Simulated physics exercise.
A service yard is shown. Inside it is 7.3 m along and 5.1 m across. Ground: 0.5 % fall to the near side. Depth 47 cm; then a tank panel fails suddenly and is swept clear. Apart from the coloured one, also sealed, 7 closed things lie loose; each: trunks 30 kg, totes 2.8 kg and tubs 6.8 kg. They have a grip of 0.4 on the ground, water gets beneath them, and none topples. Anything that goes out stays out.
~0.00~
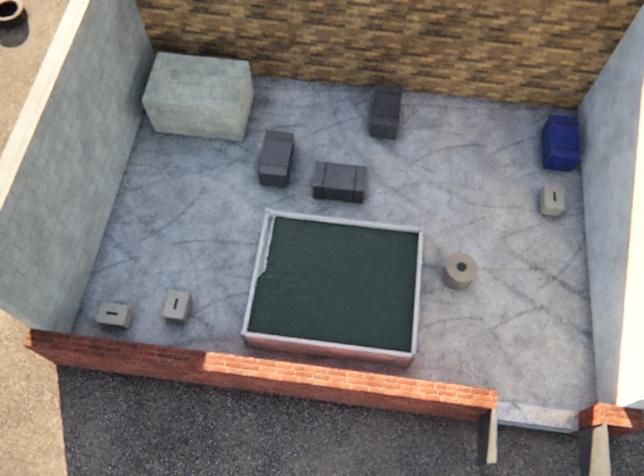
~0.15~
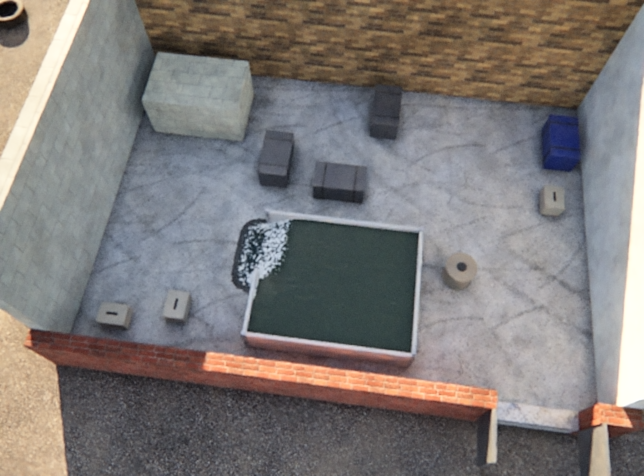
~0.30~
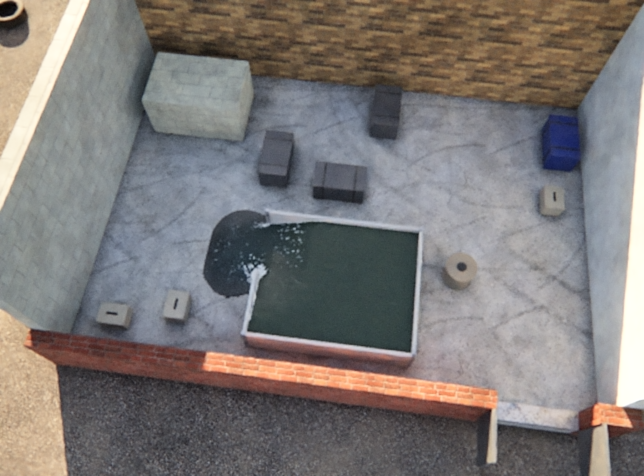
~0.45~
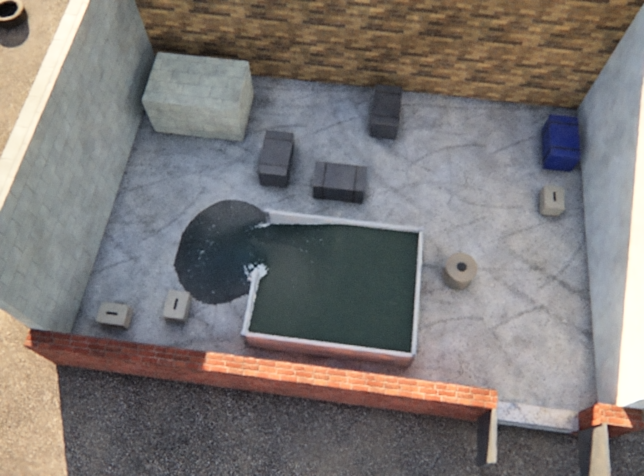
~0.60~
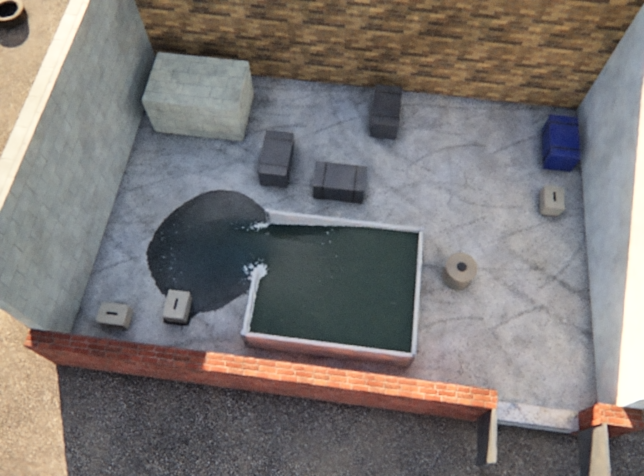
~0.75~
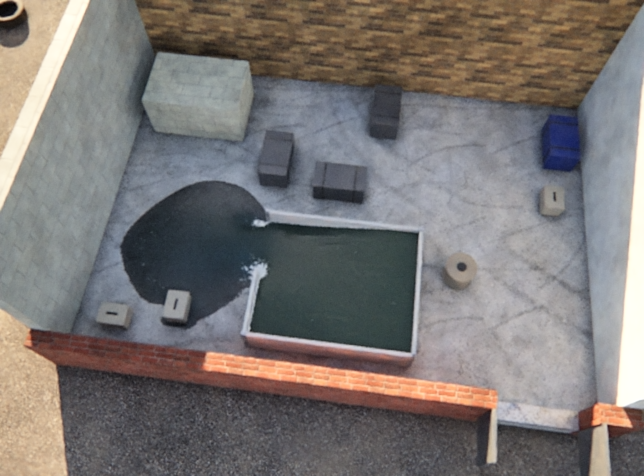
Dark water pours through the left side of a walled tank and spreads across the yard floor.
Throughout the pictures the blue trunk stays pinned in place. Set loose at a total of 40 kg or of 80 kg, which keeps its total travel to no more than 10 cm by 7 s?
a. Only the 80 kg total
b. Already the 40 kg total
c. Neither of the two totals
The answer is b.
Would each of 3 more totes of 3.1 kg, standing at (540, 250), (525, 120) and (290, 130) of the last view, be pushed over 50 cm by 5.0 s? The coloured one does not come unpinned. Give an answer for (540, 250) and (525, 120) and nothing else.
Taking them as listed: Not beyond and not beyond.
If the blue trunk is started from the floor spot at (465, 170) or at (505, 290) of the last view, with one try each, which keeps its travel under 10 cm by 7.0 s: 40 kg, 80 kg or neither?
In turn: The lighter suffices; the lighter suffices.
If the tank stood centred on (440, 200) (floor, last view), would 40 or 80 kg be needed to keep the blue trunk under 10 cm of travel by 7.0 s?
So then the lighter weight suffices.
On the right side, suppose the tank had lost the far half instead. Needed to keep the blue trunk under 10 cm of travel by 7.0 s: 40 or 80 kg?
Well, in that case only the heavy one does.
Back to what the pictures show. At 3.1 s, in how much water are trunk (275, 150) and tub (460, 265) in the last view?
I'd estimate 0 cm for the first and 0 cm for the second.
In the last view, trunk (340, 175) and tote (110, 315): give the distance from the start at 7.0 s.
0 cm, 80 cm.
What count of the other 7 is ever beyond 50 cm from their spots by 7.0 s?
By my tally, 2.
After 1.4 s the blue trunk would be 0 cm from its start with 40 kg and 0 cm from its start with 80 kg; 0 cm of water round it then.
After 3.1 s the blue trunk would be 0 cm from its start with 40 kg and 0 cm from its start with 80 kg; 0 cm of water round it then.
After 4.9 s the blue trunk would be 0 cm from its start with 40 kg and 0 cm from its start with 80 kg; 0 cm of water round it then.
After 7.0 s the blue trunk would be 0 cm from its start with 40 kg and 0 cm from its start with 80 kg; 0 cm of water round it then.
